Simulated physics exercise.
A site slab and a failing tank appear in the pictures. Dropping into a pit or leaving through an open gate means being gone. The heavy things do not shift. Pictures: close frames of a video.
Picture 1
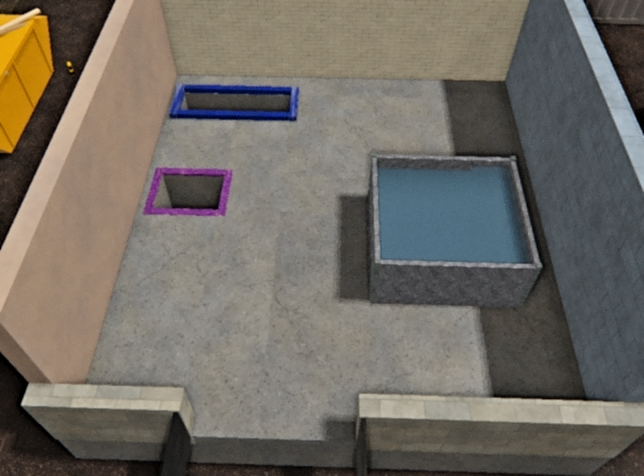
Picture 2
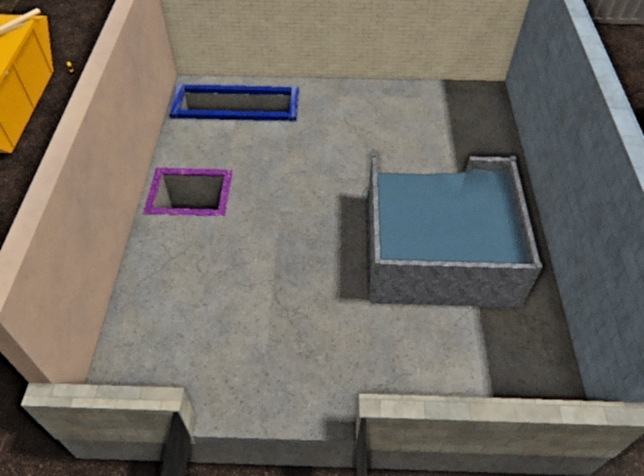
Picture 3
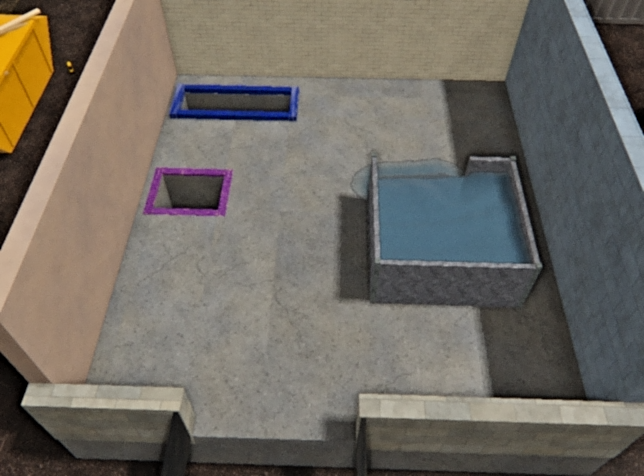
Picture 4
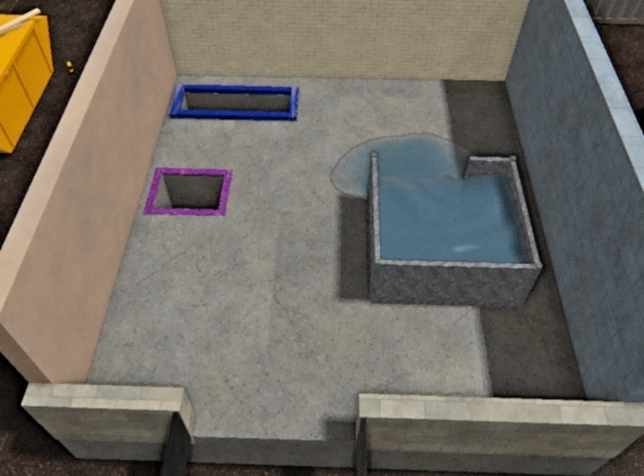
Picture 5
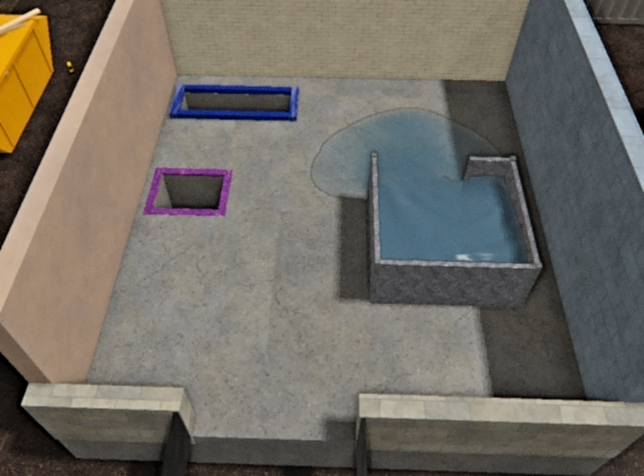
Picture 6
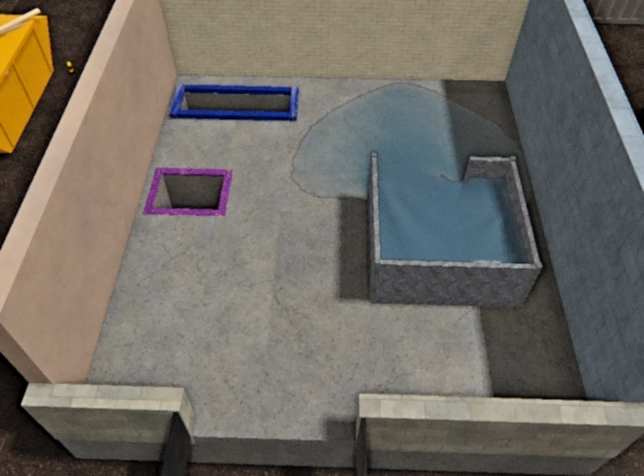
The clip opens on a walled concrete slab with a blue-rimmed pit, a purple-rimmed pit and a full, still stone tank. A gap appears in the tank's far wall, and water pours out through it. The water fans across the slab behind and left of the tank as the level inside lowers.
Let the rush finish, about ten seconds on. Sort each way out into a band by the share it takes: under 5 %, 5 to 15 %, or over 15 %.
Shares: The gate takes under 5 %; the purple pit takes over 15 %; the blue pit takes over 15 %.
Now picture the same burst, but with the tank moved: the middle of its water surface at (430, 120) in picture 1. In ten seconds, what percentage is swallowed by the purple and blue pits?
After ten seconds: Purple pit around 12 percent, blue pit around 25 percent.
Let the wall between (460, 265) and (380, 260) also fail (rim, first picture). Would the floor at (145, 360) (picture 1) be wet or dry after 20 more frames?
My call: Swamped.
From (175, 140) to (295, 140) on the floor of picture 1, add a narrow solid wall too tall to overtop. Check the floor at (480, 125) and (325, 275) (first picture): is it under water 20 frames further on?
In turn, the first is submerged and the second spared.
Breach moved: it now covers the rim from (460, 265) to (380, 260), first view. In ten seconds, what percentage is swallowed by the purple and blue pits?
Per cent: Purple 10, blue 0.
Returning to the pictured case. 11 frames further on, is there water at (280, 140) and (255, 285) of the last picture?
First swamped, then spared.
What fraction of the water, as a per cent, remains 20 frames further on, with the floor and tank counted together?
92 in a hundred.
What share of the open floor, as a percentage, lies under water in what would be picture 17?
Around 40 percent.
A moment on, water covers 30 % of the floor; the gate 0 %, the purple pit 0 %, the blue pit 0 %.
Next, water covers 40 % of the floor; the gate 0 %, the purple pit 0 %, the blue pit 2 %.
Then, water covers 45 % of the floor; the gate 0 %, the purple pit 1 %, the blue pit 7 %.
Later, water covers 65 % of the floor; the gate 0 %, the purple pit 7 %, the blue pit 14 %.
In the end, water covers 85 % of the floor; the gate 1 %, the purple pit 17 %, the blue pit 17 %.
